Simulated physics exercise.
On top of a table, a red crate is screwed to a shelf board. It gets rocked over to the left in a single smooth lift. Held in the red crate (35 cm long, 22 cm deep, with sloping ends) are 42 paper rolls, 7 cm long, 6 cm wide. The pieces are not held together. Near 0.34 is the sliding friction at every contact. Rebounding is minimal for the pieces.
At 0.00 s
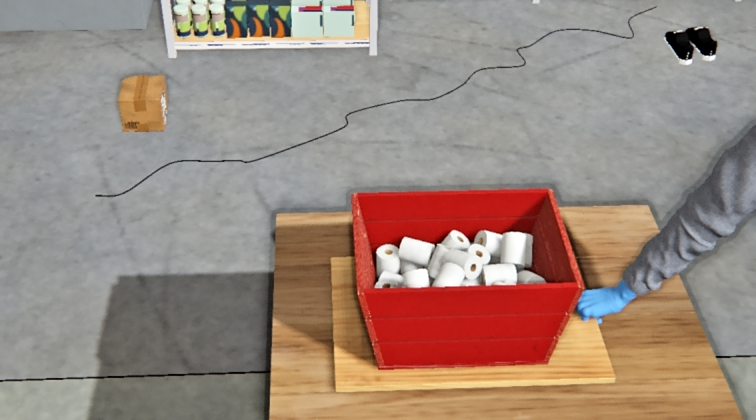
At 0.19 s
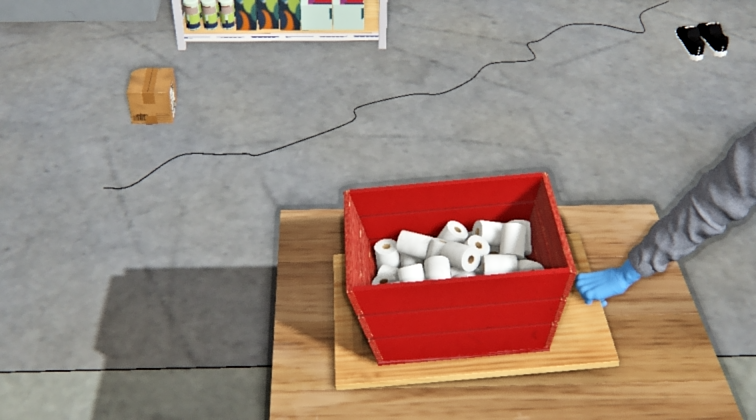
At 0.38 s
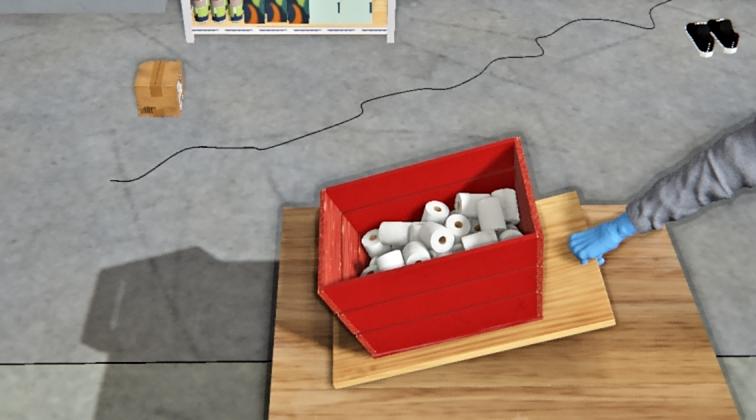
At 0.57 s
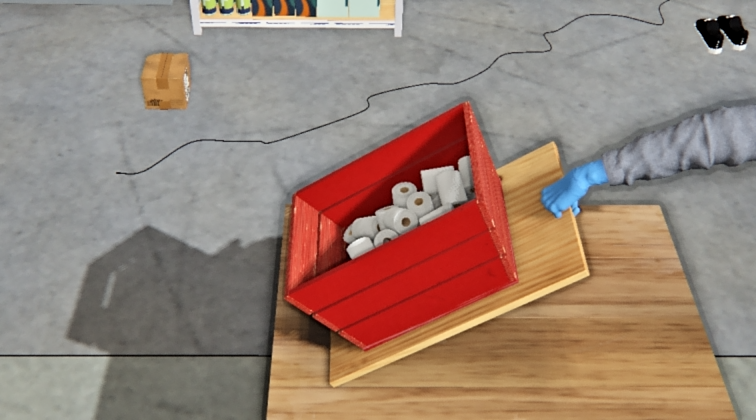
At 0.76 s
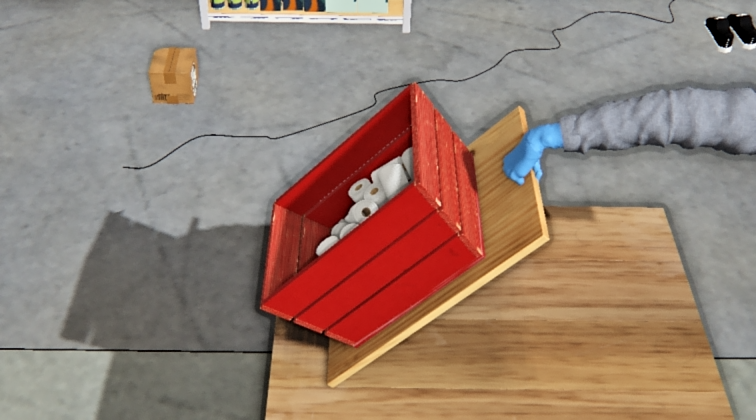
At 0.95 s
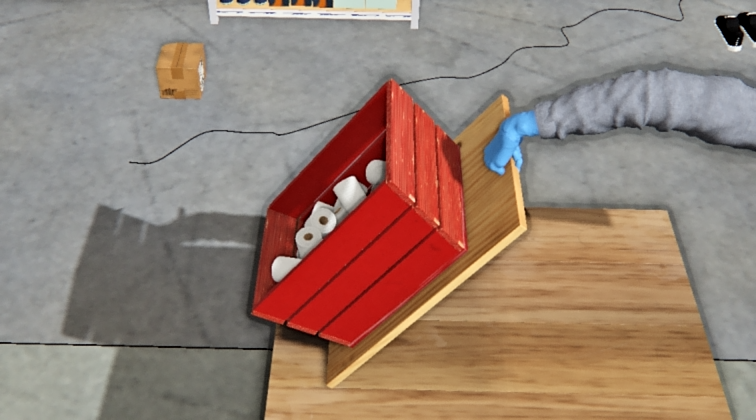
A red crate of white paper rolls sits level on a wooden board on a table, a blue-gloved hand at the board's right end. The hand lifts that end, tilting board and crate steadily to the left. The rolls shift toward the crate's lower left end as it leans steeply, all still inside.
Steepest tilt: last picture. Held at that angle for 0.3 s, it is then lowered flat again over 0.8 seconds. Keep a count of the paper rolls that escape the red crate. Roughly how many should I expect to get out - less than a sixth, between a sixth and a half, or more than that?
Expect less than a sixth of them.
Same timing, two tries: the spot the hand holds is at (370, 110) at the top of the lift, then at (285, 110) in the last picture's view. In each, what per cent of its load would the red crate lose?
First try the red crate sheds 60 per cent of its load, second try 100 per cent.
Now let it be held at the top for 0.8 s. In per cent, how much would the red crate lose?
Red crate 0%.
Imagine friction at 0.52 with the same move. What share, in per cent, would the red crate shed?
In that case the red crate sheds 0 per cent of its load.
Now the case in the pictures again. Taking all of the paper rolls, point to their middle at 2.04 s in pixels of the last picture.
They're centred near (429, 294).
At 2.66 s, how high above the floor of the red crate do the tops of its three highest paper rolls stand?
Some 18 cm.
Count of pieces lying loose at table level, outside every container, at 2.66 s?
Estimated count: 0.
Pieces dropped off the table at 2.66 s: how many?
Roughly 0.
After 1.22 s, tilt 53°; 0 of 42 out of the red crate.
After 1.56 s, tilt 35°; 0 of 42 out of the red crate.
After 2.04 s, tilt 0°; 0 of 42 out of the red crate.
Outcome (at 2.66 s), 0 of 42 out of the red crate. Asked share, 0 of 42, 0 per cent.
